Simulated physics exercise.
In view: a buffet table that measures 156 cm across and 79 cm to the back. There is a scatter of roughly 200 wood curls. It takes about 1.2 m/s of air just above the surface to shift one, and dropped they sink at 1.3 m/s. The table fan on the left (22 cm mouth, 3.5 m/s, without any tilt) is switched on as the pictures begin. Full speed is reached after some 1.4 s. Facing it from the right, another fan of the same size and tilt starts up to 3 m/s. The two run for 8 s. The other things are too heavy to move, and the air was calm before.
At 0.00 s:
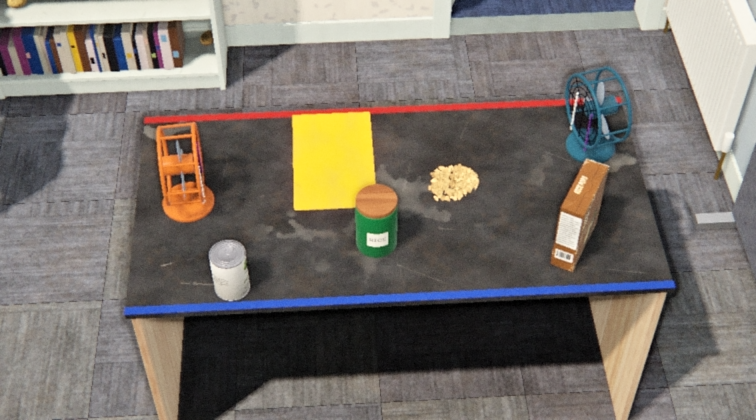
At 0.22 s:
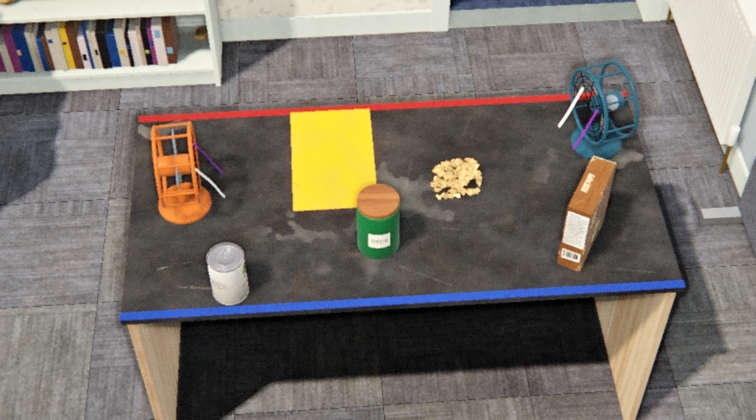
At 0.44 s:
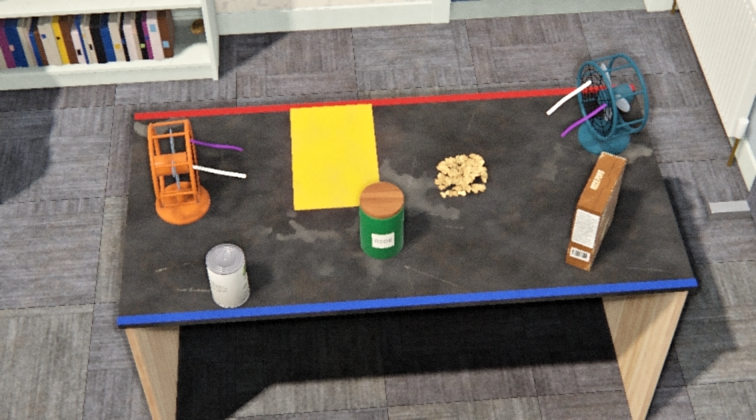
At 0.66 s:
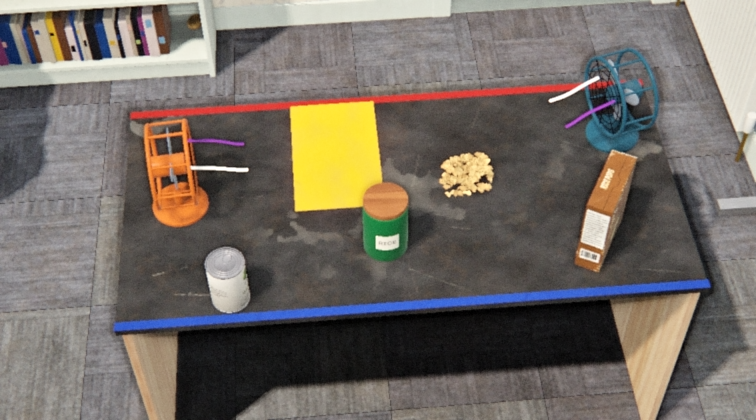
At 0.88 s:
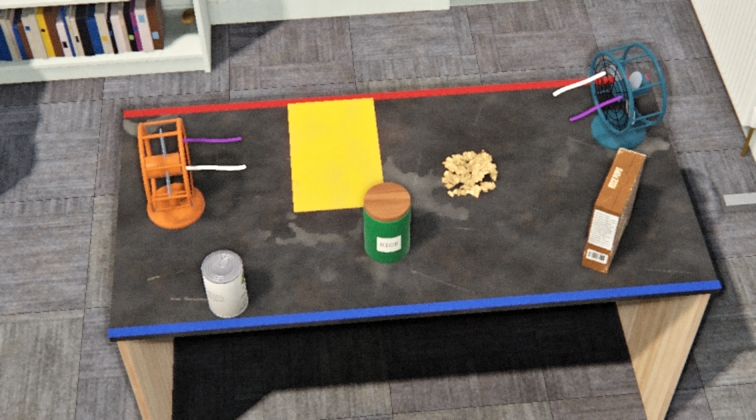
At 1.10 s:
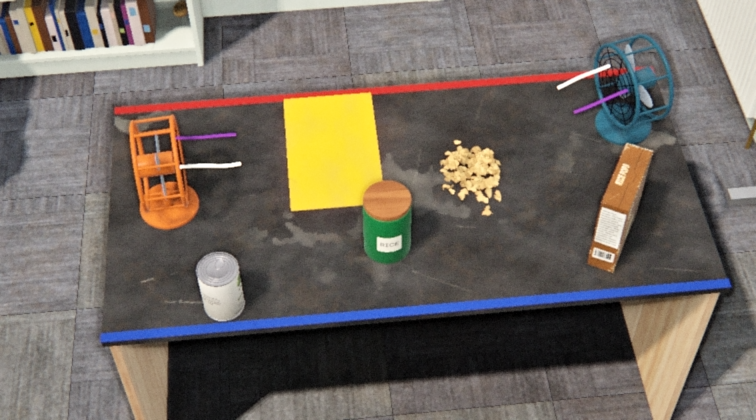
In the video, an orange table fan and a blue one face each other across a dark table, their purple and white streamers lifting and fluttering, before some of the pale wood curls piled between them shift and spread slightly.
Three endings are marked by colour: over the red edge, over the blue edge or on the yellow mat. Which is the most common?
The blue one.
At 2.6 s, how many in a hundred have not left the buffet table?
Near 20 %.
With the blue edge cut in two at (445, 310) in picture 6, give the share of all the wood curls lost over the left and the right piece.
Some 3 % left, 70 % right.
After 1.6 s, 2 % are on the yellow mat, 13 % over the blue edge and 4 % over the red edge; the middle of those left on the top is near (509, 188); 3 % are gone or lie where they will stay.
After 2.6 s, 0 % are on the yellow mat, 60 % over the blue edge and 20 % over the red edge; the middle of those left on the top is near (585, 258); 65 % are gone or lie where they will stay.
After 4.4 s, 0 % are on the yellow mat, 74 % over the blue edge and 20 % over the red edge; 94 % are gone or lie where they will stay.
After 8.0 s, at the end, 0 % are on the yellow mat, 75 % over the blue edge and 20 % over the red edge.
